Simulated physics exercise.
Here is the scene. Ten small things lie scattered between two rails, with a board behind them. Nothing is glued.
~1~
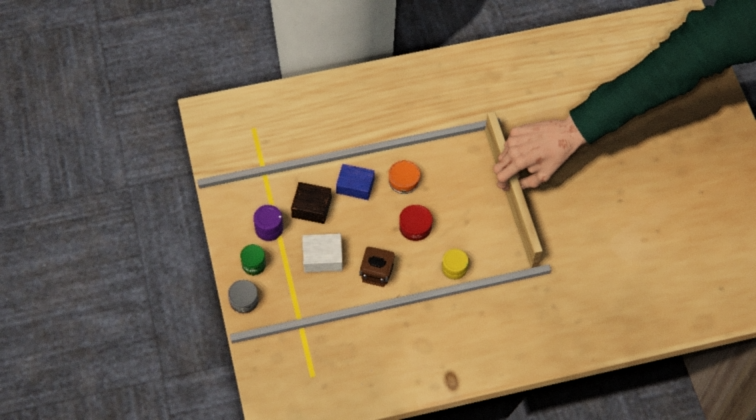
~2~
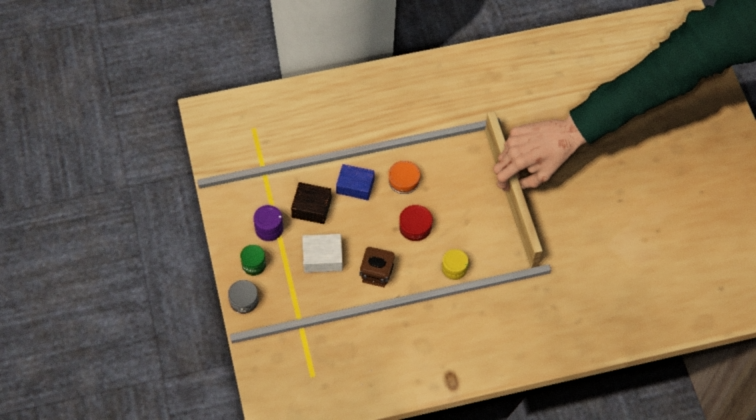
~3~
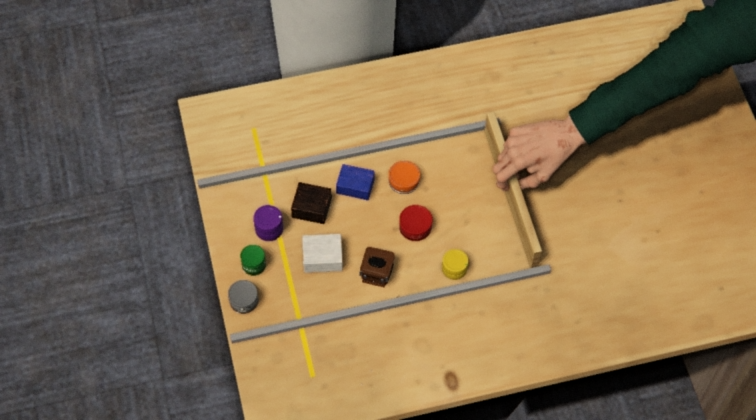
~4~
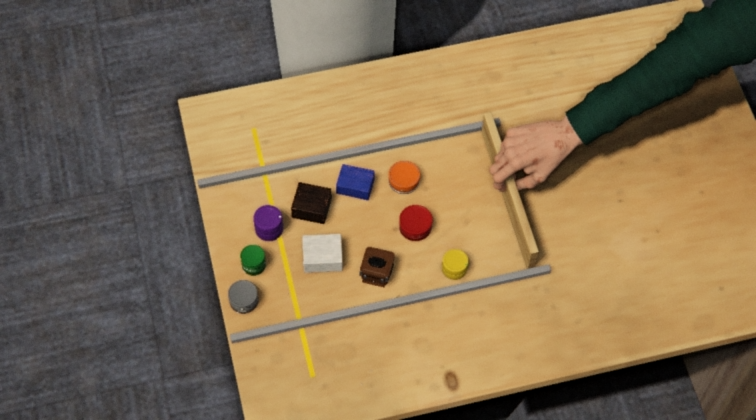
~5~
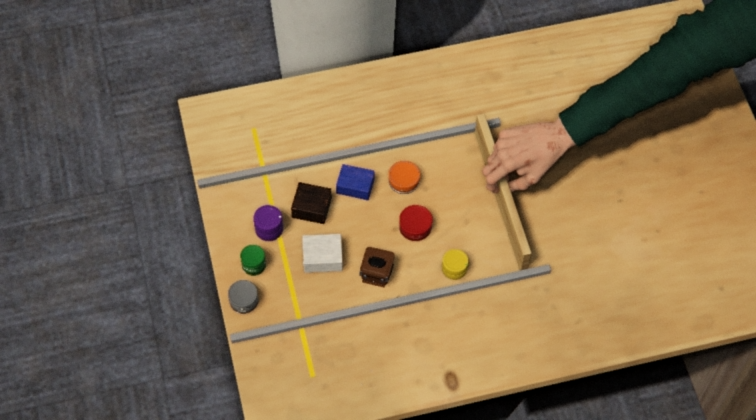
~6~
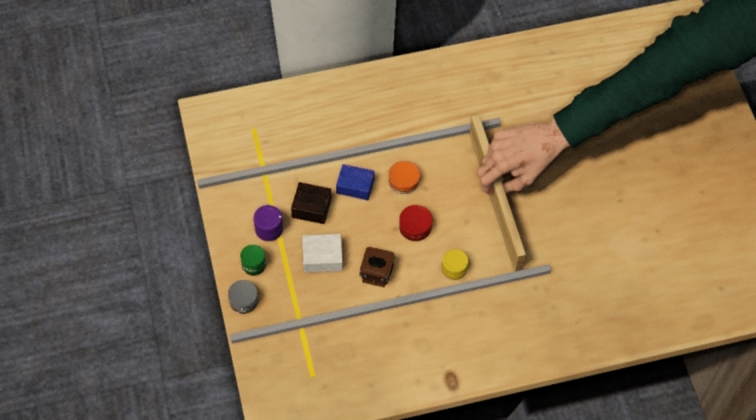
A hand in a dark green sleeve held a wooden board between two rails, then slid it slightly left toward the scattered colourful lids, tubs and blocks, which all stayed where they were.
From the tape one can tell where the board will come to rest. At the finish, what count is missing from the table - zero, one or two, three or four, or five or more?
Missing: One or two.
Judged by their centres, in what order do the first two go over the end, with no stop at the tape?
Order, earliest first: Green tub, purple lid.
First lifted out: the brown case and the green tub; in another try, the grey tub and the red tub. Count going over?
The first count is 0 and the second is 0.
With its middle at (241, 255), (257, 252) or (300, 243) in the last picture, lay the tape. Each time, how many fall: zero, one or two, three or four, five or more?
Lab note - count at each of the three spots: More than four; three to four; no fall at all.
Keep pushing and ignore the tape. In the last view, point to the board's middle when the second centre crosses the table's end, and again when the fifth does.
(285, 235) and (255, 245).
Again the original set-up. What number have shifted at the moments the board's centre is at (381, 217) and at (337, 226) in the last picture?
Counts: 5 and 8.
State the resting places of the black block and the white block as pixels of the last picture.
About (243, 225), and the other about (238, 270).
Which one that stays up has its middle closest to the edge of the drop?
Result: Purple lid.
Early on, none off yet; grey tub at rest near (243, 297); green tub at rest near (253, 260); purple lid at rest near (268, 223).
Finally, the number that fall off is one or two; lost, green tub.
